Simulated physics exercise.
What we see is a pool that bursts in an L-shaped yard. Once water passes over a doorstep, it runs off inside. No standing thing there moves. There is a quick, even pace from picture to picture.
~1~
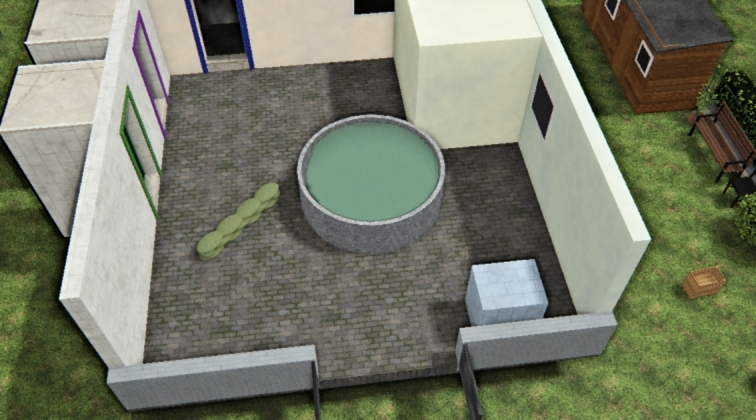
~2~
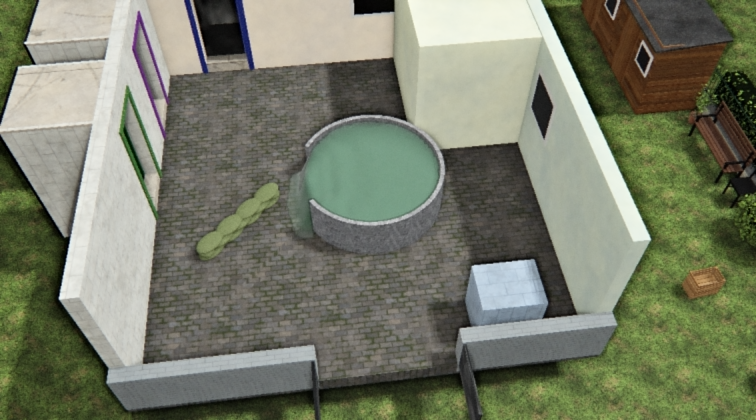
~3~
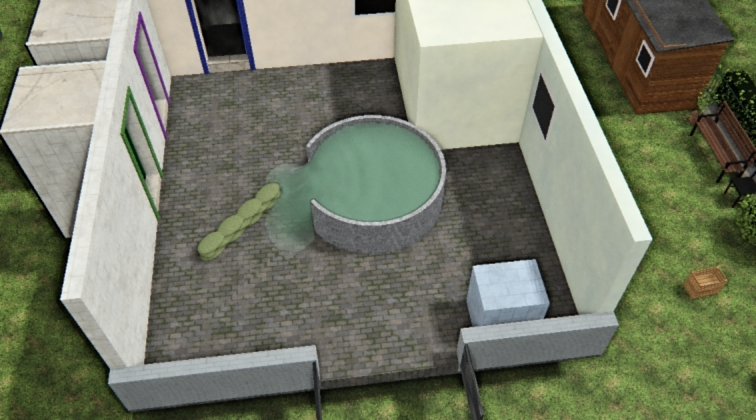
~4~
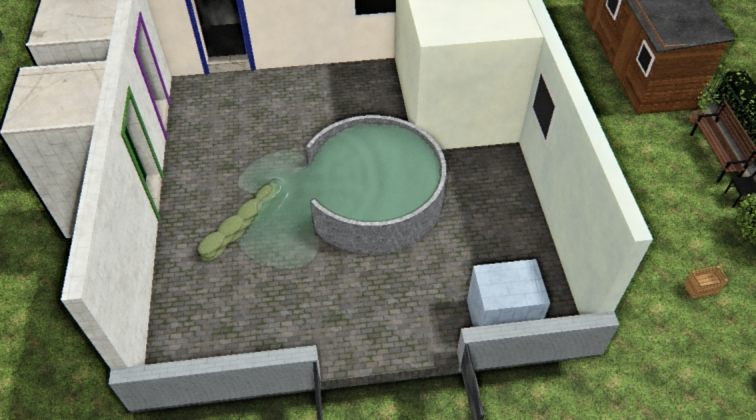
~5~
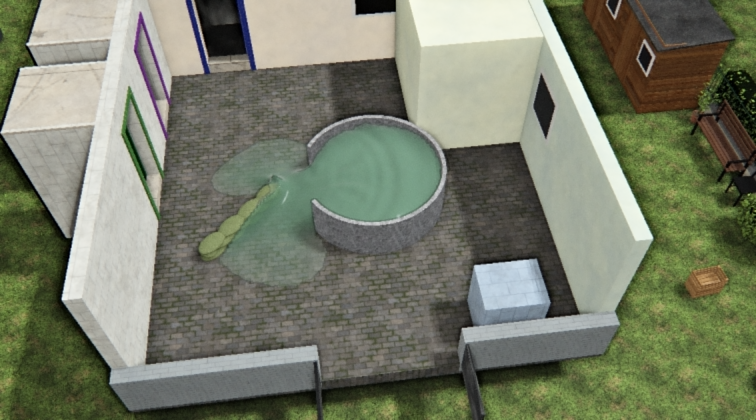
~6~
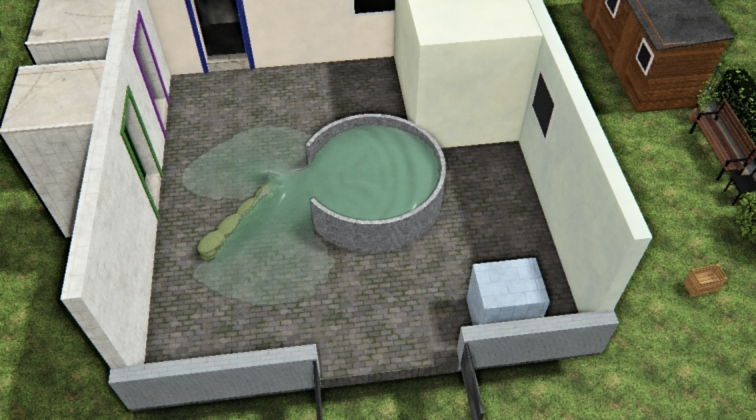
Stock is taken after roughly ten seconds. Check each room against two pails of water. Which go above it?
The green door stays at or below; the purple door stays at or below; the blue door stays at or below.
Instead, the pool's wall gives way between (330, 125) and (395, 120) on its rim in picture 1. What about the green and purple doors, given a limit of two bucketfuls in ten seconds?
Result - green undershoots, purple overshoots.
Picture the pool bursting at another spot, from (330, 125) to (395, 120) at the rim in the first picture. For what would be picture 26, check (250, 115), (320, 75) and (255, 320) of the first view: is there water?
Point one reached; point two reached; point three not reached.
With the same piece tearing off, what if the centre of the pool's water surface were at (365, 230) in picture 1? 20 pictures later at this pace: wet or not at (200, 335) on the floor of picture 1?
At that place: Wet.
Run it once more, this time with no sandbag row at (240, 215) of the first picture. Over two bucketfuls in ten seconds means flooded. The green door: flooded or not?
Door green - past the limit.
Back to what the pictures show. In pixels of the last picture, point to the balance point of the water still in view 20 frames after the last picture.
The water's centre sits above (280, 214).
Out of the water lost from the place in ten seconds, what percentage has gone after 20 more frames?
About 5 %.
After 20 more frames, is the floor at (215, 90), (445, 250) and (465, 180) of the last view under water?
First spot soaked, second not wet, third not wet.
A moment on, water covers 35 % of the floor; the green door wet at the sill, nothing in, the purple door wet at the sill, nothing in, the blue door not reached.
Next, water covers 45 % of the floor; the green door wet at the sill, nothing in, the purple door wet at the sill, nothing in, the blue door wet at the sill, nothing in.
Then, water covers 55 % of the floor; the green door wet at the sill, nothing in, the purple door wet at the sill, nothing in, the blue door wet at the sill, nothing in.
Later, water covers 85 % of the floor; the green door wet at the sill, nothing in, the purple door wet at the sill, nothing in, the blue door wet at the sill, nothing in.
In the end, water covers 95 % of the floor; the green door wet at the sill, nothing in, the purple door wet at the sill, nothing in, the blue door wet at the sill, nothing in.
